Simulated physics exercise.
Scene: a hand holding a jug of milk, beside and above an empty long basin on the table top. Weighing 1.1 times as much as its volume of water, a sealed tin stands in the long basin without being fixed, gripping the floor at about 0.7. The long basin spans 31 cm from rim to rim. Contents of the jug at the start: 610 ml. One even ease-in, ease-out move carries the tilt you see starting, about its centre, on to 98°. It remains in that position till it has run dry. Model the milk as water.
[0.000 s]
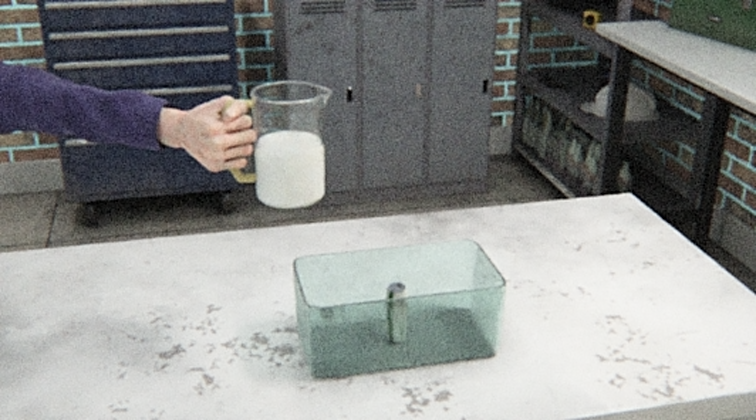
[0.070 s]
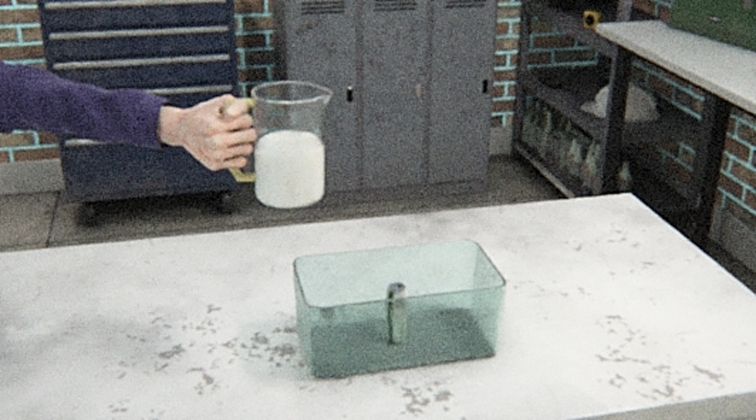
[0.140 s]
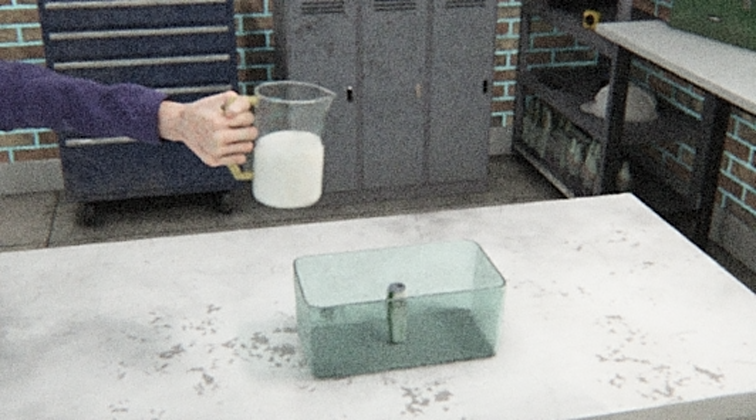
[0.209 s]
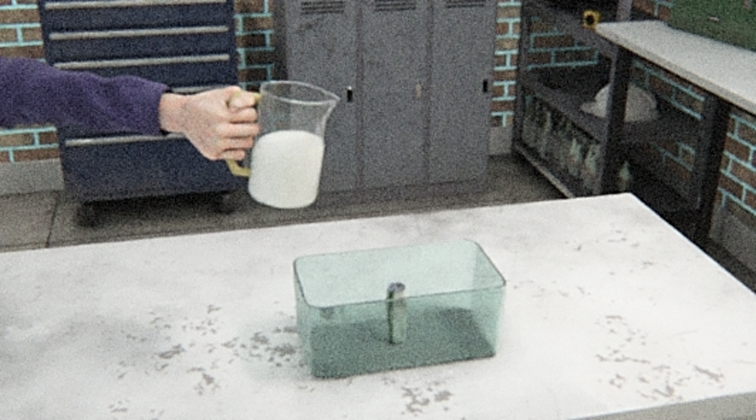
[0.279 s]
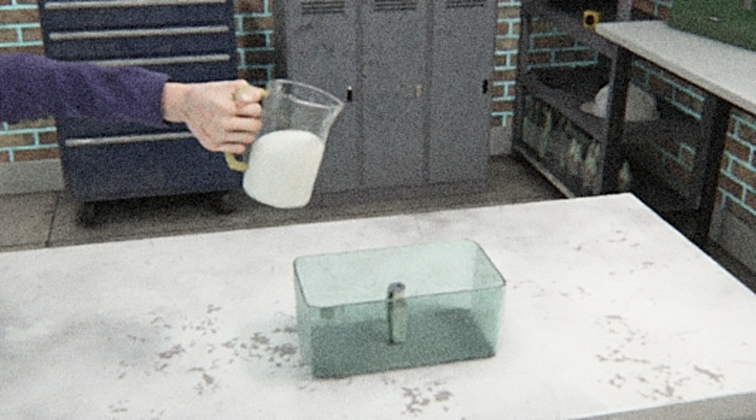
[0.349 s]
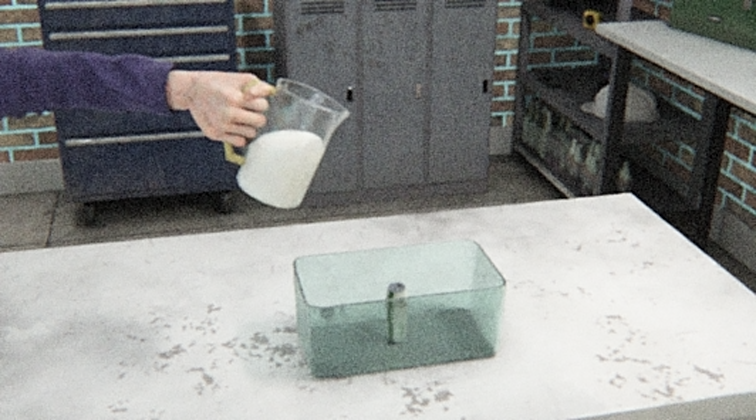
On a pale table top, a hand gradually tilts a jug of milk rightward beside a basin.
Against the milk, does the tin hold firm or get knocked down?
It holds firm.
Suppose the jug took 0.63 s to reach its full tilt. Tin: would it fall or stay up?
In that case the tin stays vertical.
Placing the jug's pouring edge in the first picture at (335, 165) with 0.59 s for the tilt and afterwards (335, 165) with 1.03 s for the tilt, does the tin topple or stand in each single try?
In the first try it comes down; in the second it comes down.
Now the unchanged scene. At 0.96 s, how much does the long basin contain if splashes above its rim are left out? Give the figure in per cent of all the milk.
Some 14 percent.
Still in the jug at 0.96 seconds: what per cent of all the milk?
About 54 percent.
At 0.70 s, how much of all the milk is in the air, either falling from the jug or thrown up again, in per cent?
Close to 3 per cent, I'd say.
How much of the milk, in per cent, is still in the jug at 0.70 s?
Around 98 in a hundred.
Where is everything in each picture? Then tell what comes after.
Tilt 0°; pouring edge (331, 91); surface from (256, 143) to (320, 138); the long basin's rim runs from (300, 283) to (491, 262); the tin's top is at (397, 289), in the first picture.
Tilt 1°; pouring edge (332, 91); surface from (256, 143) to (320, 138), in the second picture.
Tilt 4°; pouring edge (335, 94); surface from (256, 143) to (321, 137), in the third picture.
Tilt 10°; pouring edge (340, 98); surface from (255, 144) to (321, 137), in the fourth picture.
Tilt 17°; pouring edge (345, 104); surface from (255, 144) to (322, 138), in the fifth picture.
Tilt 25°; pouring edge (350, 112); surface from (248, 154) to (323, 138), in the sixth picture.
After 0.70 s the tilt is 76° and 97 per cent is still to pour; the tin stands where it began.
After 0.96 s the tilt is 97° and 55 per cent is still to pour; the tin stands where it began.
After 1.24 s the tilt is 98° and 17 per cent is still to pour; the tin stands where it began.
After 1.53 s the tilt is 98° and 4 per cent is still to pour; the tin stands where it began.
In the end the tin stands where it began.
